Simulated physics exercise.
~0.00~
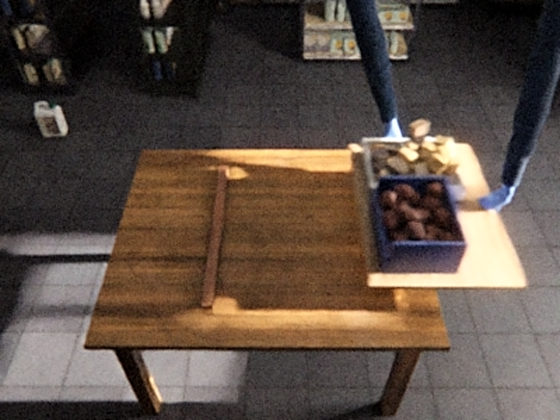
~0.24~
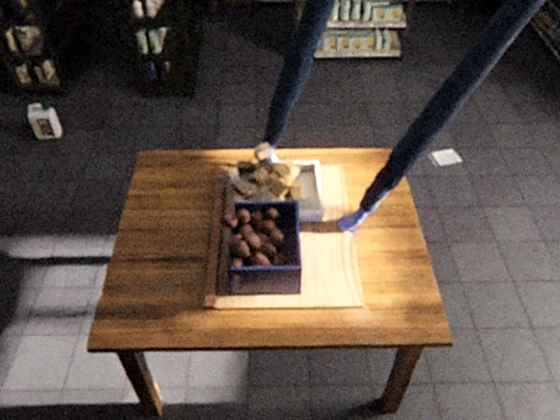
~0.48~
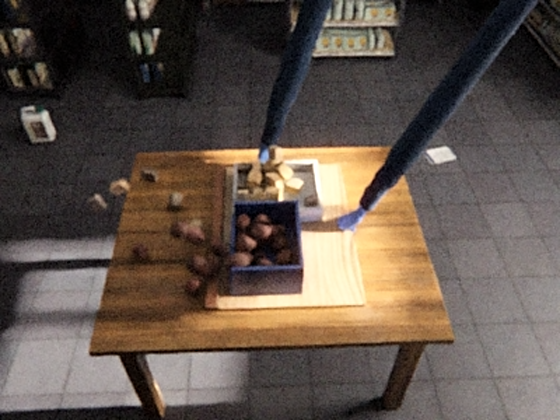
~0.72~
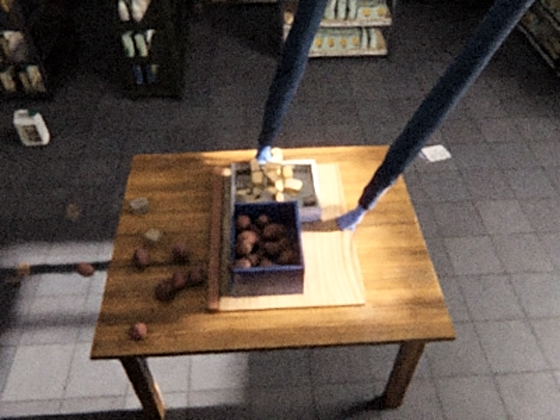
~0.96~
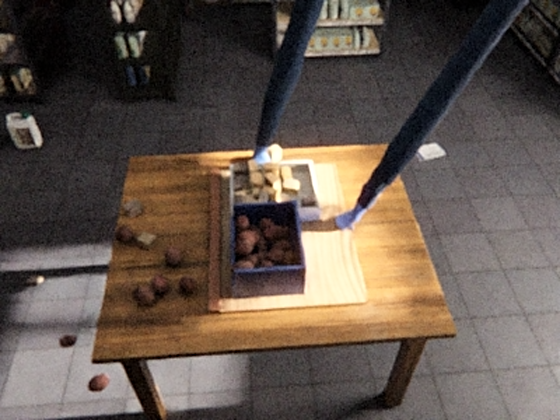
On a wooden table, blue arms slide a loaded board against a strip, spilling potatoes leftward.
